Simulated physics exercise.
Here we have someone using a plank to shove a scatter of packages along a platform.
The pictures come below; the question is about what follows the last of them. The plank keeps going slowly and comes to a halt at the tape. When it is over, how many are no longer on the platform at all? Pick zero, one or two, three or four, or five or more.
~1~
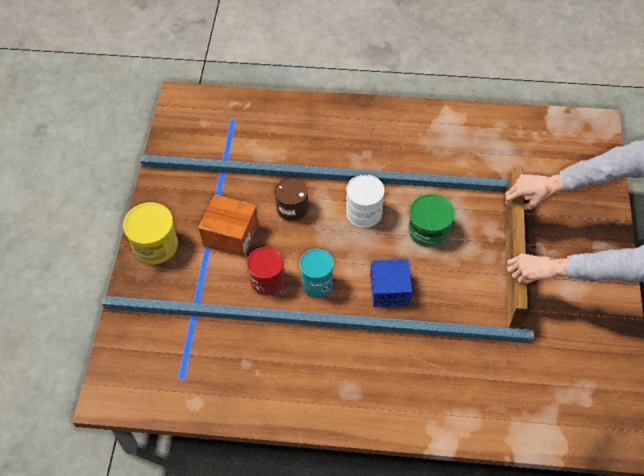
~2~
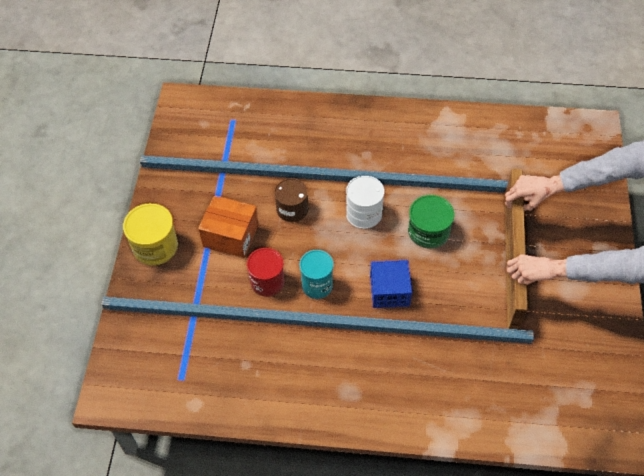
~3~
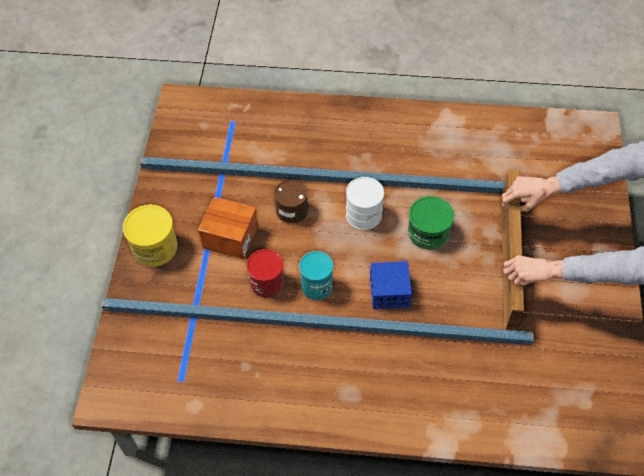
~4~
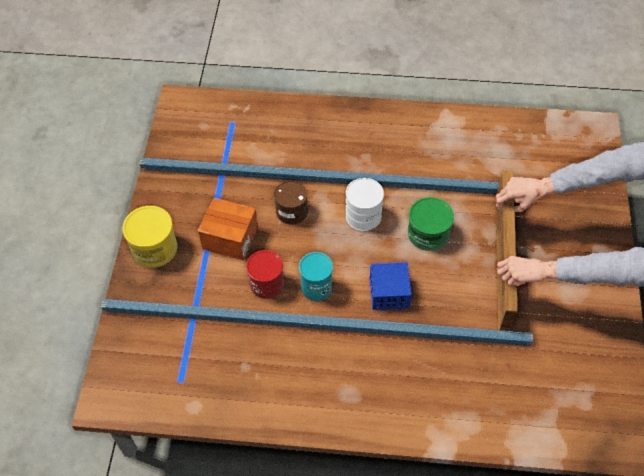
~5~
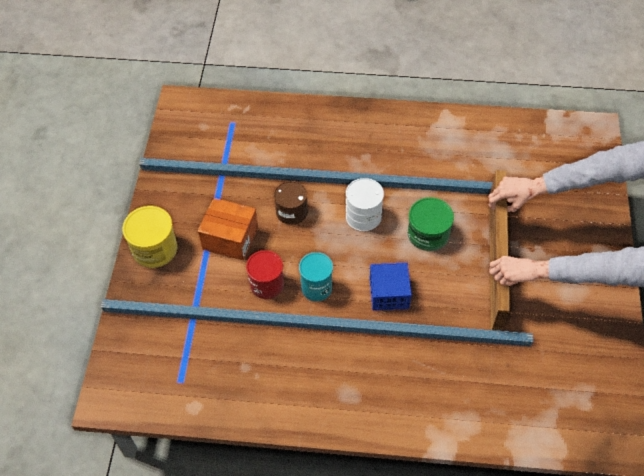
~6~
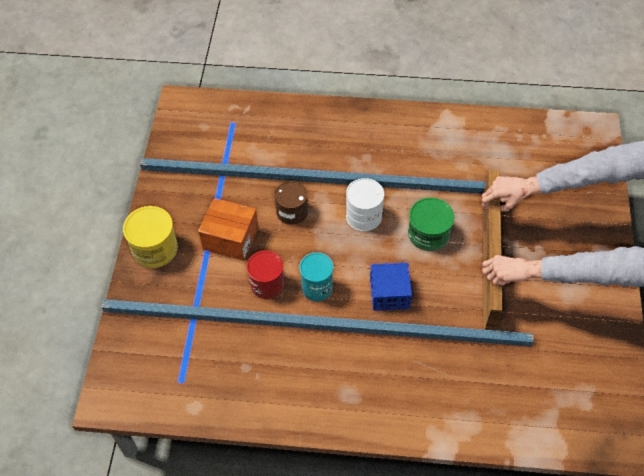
The answer is one or two.
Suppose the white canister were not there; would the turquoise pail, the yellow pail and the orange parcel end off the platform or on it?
Here's how it goes: The turquoise pail is still up there, the yellow pail ends up down, and the orange parcel is still up there.
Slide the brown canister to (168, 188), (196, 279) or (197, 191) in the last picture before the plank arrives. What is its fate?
In order of the places given, the brown canister rests steady, then is gone, then rests steady.
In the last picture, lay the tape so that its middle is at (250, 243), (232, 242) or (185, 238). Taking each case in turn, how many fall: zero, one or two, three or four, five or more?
Going through the places as listed, I'd say zero, then zero, then just one or two.
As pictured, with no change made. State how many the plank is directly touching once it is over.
The number is 3.
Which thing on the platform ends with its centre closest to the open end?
The red pail finishes nearest.
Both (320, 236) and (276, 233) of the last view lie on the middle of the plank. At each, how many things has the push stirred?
Well, it's 6 at the first one and 7 at the second.
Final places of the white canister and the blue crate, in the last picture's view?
Around (201, 177) and around (183, 269).
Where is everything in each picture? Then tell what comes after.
Yellow pail (152, 234); orange parcel (229, 226); red pail (267, 272); plank (515, 247); tape (210, 237), in the first frame.
Orange parcel (229, 227); white canister (365, 202), in the second frame.
Red pail (266, 274); turquoise pail (317, 276), in the third frame.
Yellow pail (151, 237); blue crate (390, 286), in the fourth frame.
Orange parcel (229, 229); green pail (430, 225), in the fifth frame.
Yellow pail (152, 238); orange parcel (229, 229); red pail (266, 275); plank (492, 249); tape (209, 240), in the sixth frame.
A little later, none off yet; yellow pail at rest near (152, 238); orange parcel at rest near (229, 229); red pail at rest near (266, 275).
Next, none off yet; yellow pail at rest near (152, 238); orange parcel at rest near (229, 229); red pail shifted about its own width near (210, 271).
When it is over, the number that fall off is one or two; down, yellow pail.
